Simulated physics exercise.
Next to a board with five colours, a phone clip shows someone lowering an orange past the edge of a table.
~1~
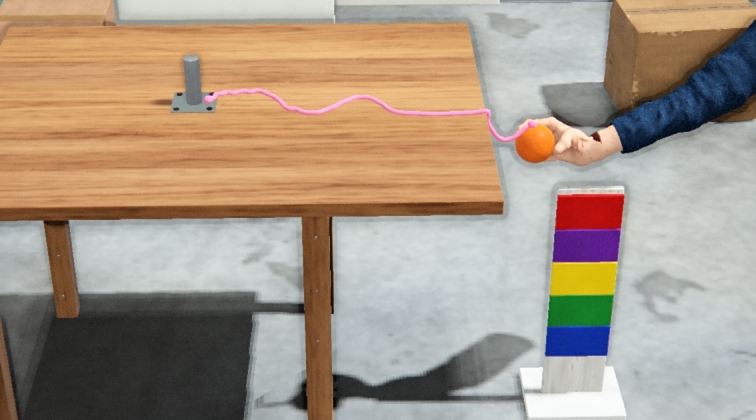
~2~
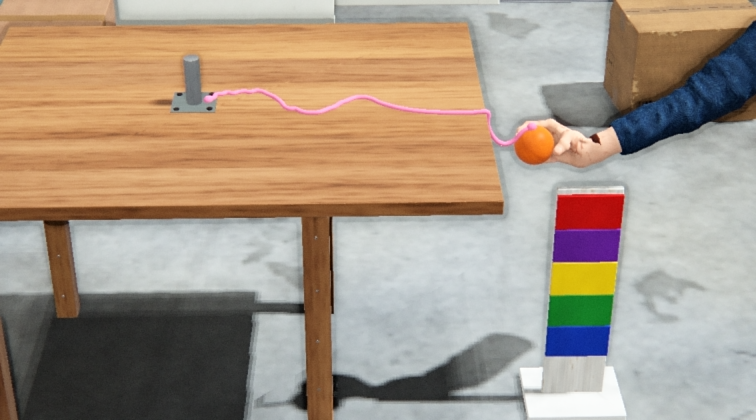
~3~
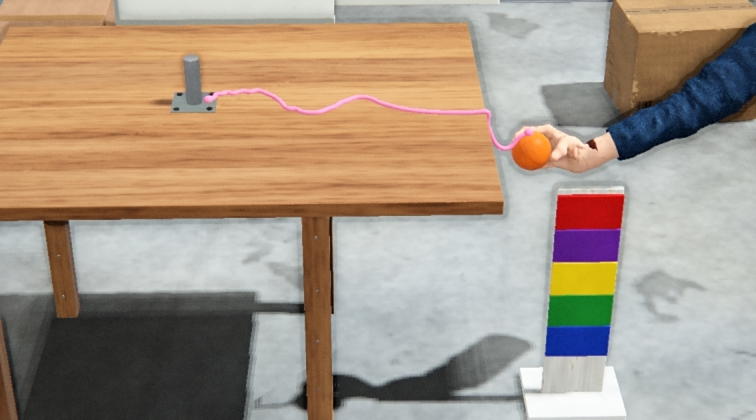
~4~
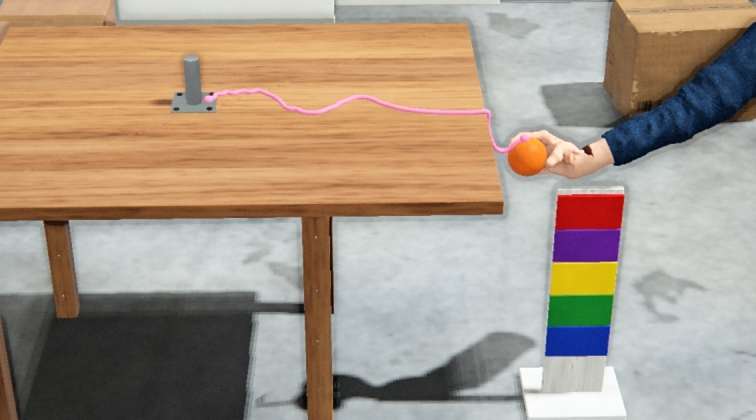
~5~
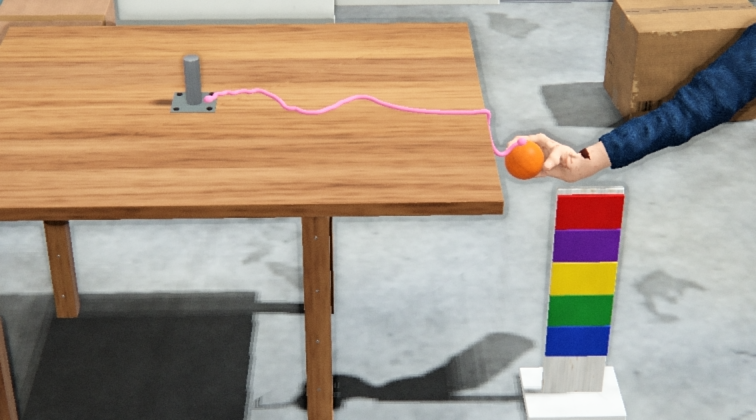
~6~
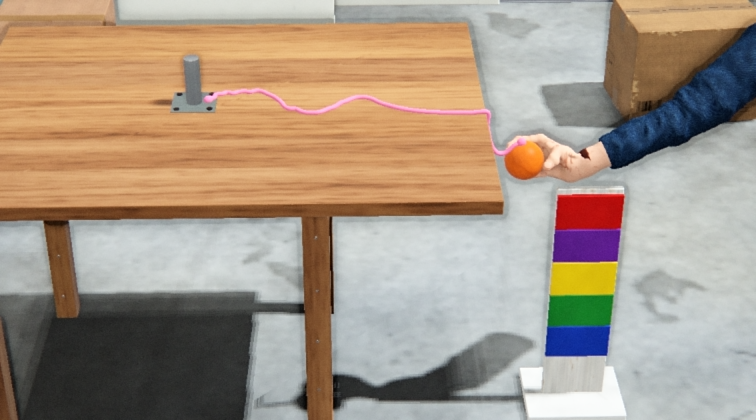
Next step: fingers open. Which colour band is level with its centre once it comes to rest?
The purple band.
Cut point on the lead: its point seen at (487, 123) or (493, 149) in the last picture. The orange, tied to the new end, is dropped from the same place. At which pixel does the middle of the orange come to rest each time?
Roughly (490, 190), (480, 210).
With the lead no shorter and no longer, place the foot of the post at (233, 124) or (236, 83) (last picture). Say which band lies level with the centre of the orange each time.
Try one - yellow; try two - yellow.
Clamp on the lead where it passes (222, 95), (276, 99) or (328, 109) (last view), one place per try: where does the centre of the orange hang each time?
The pixel places are (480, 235), (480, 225) and (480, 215), one per try.
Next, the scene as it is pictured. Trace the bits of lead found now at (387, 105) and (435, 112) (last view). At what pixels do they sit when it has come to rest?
At (441, 103), then (485, 113).
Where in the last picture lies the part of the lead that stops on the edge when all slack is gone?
(429, 112).
Soon after, orange near (482, 232); level with purple.
Then, orange near (481, 238); level with purple.
At rest, orange near (482, 241); level with purple. Its centre hangs level with the purple band.
